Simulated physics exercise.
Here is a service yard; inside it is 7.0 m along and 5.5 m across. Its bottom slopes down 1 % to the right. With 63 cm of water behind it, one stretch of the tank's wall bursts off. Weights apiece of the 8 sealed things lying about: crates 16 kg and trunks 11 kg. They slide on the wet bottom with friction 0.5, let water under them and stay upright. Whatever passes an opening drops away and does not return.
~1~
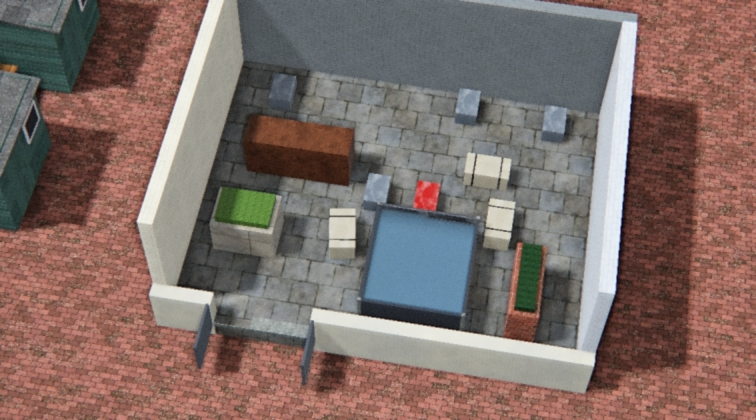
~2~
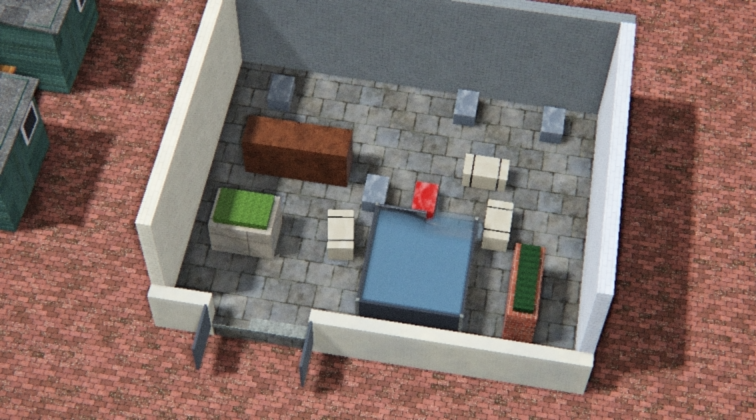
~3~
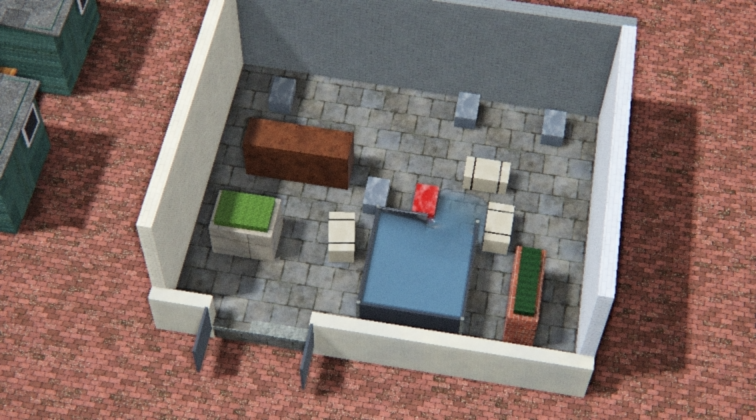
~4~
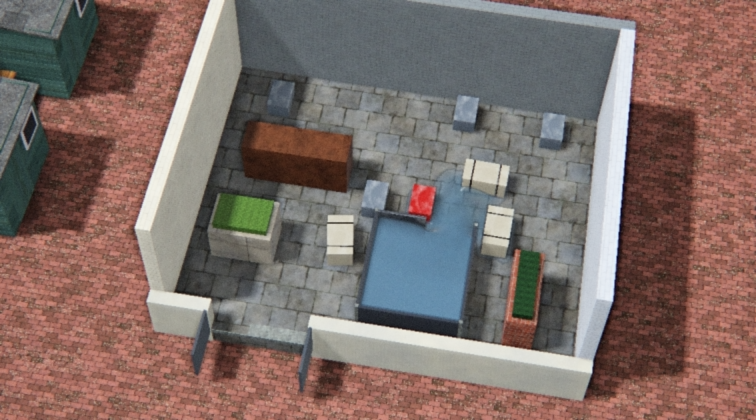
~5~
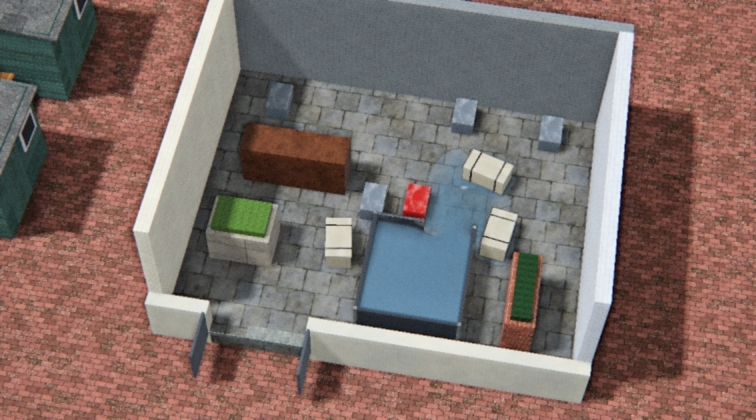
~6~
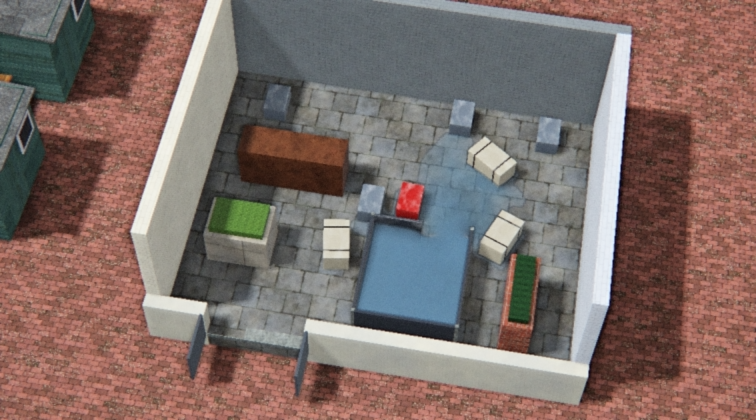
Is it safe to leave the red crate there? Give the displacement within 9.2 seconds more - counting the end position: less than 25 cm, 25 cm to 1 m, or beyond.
The red crate is nudged along.
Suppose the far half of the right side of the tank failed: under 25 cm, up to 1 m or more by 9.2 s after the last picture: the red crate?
In that case the red crate barely shifts.
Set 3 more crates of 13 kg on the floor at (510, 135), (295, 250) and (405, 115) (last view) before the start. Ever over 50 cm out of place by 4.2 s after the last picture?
In turn: More, short of it, over.
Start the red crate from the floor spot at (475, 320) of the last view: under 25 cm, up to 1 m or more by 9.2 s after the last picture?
It slides a little.
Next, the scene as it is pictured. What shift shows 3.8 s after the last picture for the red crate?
About 50 cm.
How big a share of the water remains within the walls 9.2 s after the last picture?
Some 100 per cent remains.
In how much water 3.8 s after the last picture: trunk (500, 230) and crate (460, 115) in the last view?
About 3 and 16 cm.
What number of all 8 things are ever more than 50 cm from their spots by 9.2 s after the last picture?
That makes 5.
Then, 1.2 s after the last picture the red crate is near (400, 194), 0.5 m from its start, aground; 0 of 8 are out; 3 afloat.
Then, 3.8 s after the last picture the red crate is near (400, 194), 0.5 m from its start, aground; 0 of 8 are out; 3 afloat.
Then, 6.2 s after the last picture the red crate is near (400, 194), 0.5 m from its start, aground; 0 of 8 are out; 4 afloat.
Then, 9.2 s after the last picture the red crate is near (400, 194), 0.5 m from its start, aground; 0 of 8 are out; 3 afloat.
